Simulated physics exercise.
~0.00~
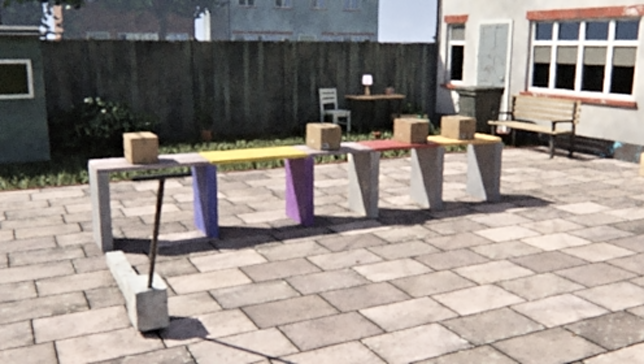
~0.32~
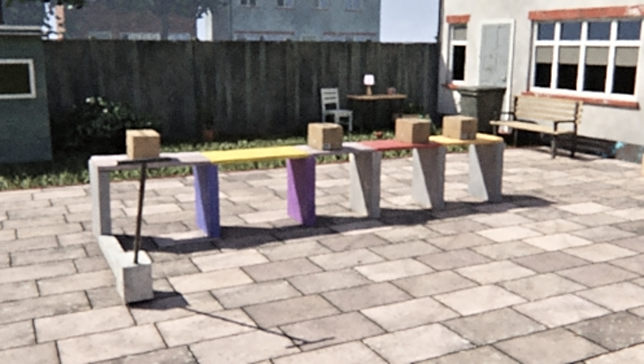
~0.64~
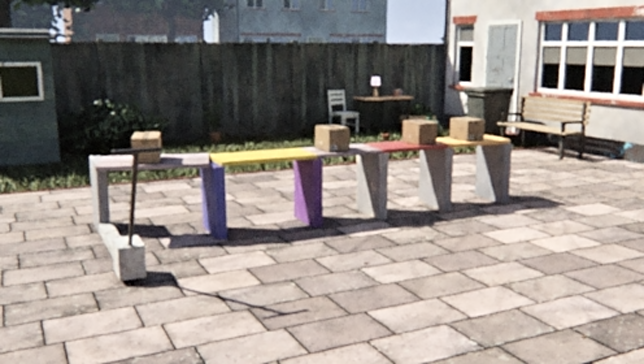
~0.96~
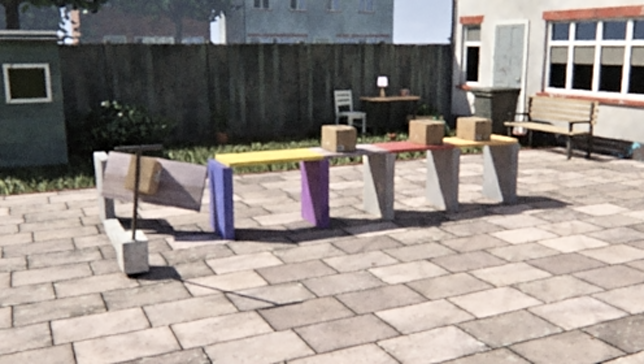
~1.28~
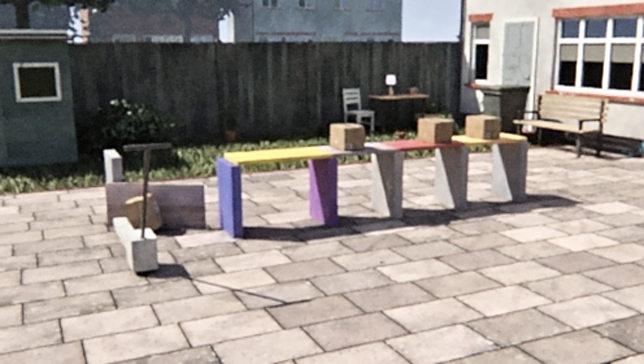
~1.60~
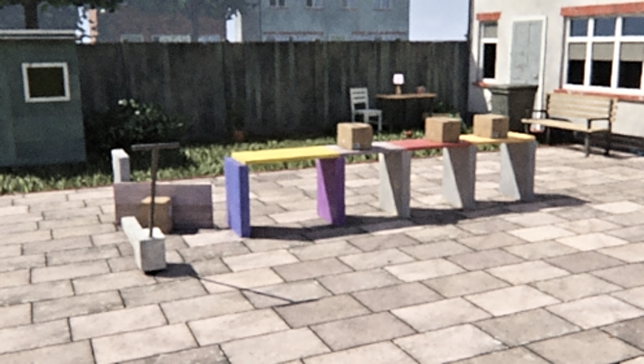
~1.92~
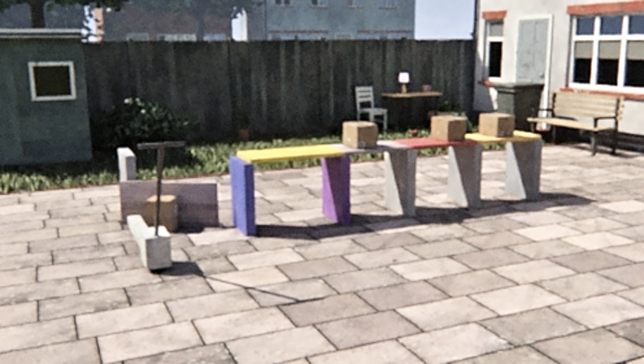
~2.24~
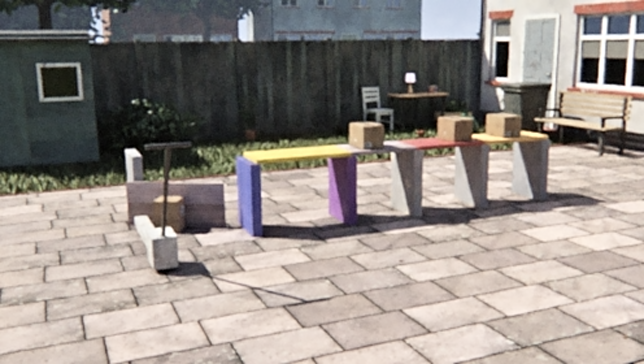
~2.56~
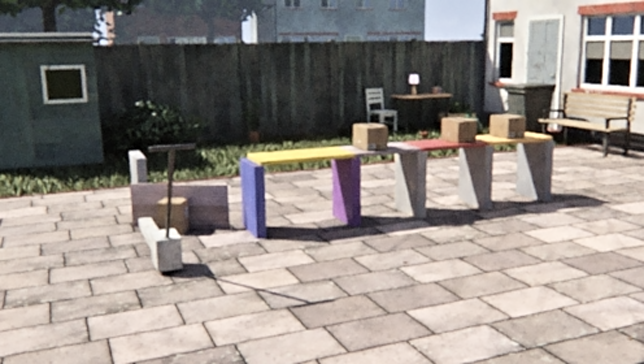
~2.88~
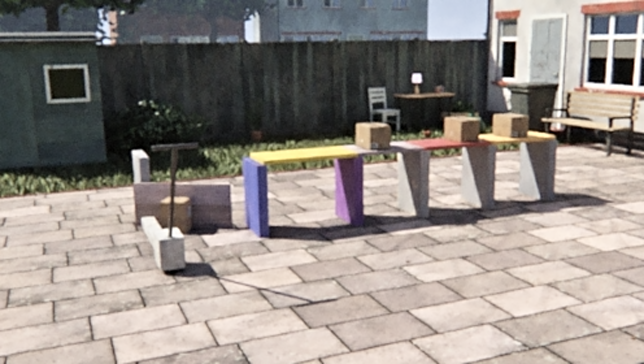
Paved yard with a metal jack sliding against an end upright, dropping one board and its carton while the yellow board stays up.
